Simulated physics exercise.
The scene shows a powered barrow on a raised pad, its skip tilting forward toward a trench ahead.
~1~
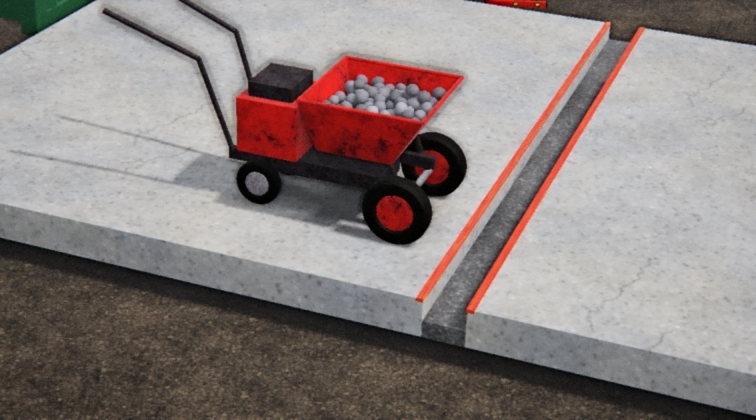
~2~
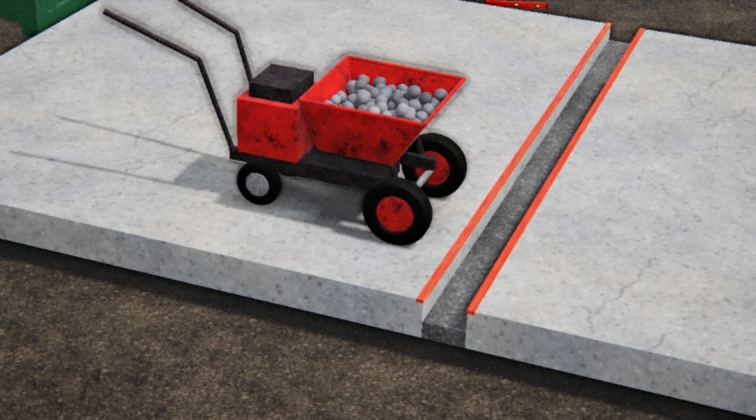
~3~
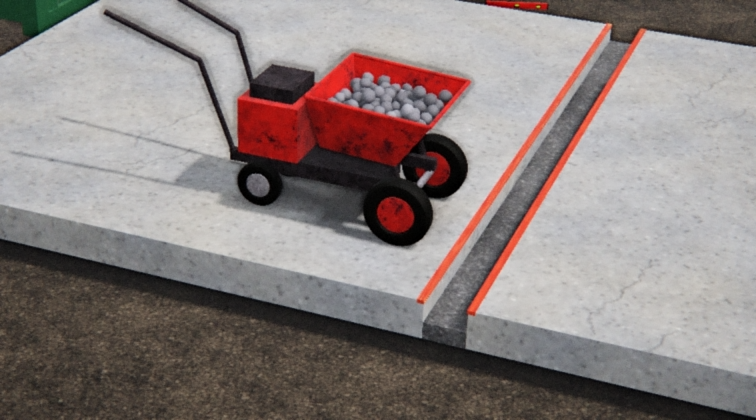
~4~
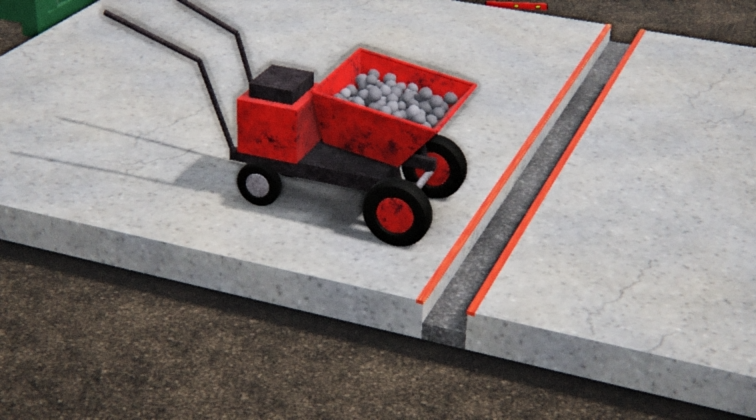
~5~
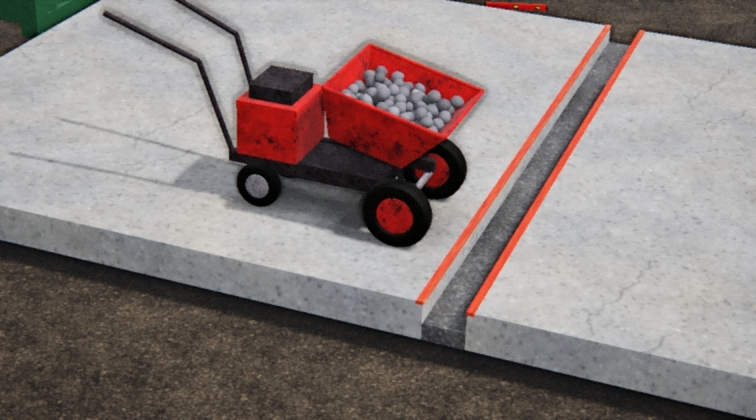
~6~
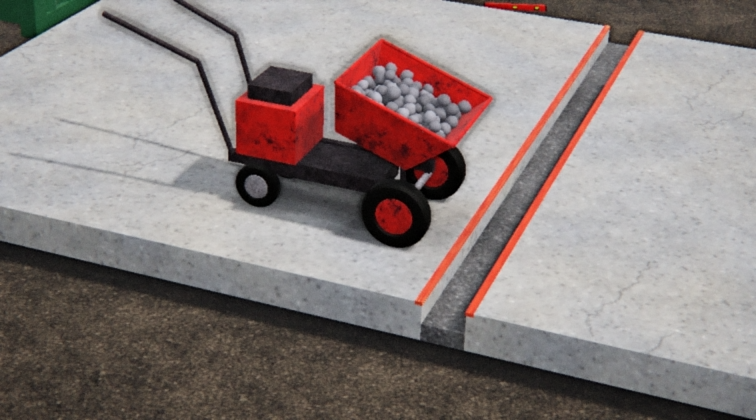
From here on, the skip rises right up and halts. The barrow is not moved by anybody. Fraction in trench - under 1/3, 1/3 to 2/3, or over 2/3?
Under 1/3.
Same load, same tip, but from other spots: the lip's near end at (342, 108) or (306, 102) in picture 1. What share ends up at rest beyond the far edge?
The first position yields around 0 per cent; the second yields around 0 per cent.
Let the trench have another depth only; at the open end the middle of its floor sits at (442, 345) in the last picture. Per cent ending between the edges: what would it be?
It works out to some 20 percent.
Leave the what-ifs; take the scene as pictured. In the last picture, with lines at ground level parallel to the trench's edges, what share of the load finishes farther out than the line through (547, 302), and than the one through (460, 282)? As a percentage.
Estimate: 30 %, then 90 %.
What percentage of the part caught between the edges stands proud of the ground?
Estimate: Near 10 per cent.
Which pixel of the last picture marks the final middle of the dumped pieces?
At about (549, 239), give or take.
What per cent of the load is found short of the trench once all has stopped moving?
Result: Some 0 % of the load.
Soon, skip tipped steeply; all in the skip.
A while on, skip tipped right over; nearly all in the skip; a stray few beyond it; a small part falling.
Towards the end, skip tipped right over; about a third in the skip; a stray few in or heaped over the trench; about two thirds beyond it.
Finally, skip tipped right over; a stray few in the skip; about a quarter in or heaped over the trench; most beyond it.
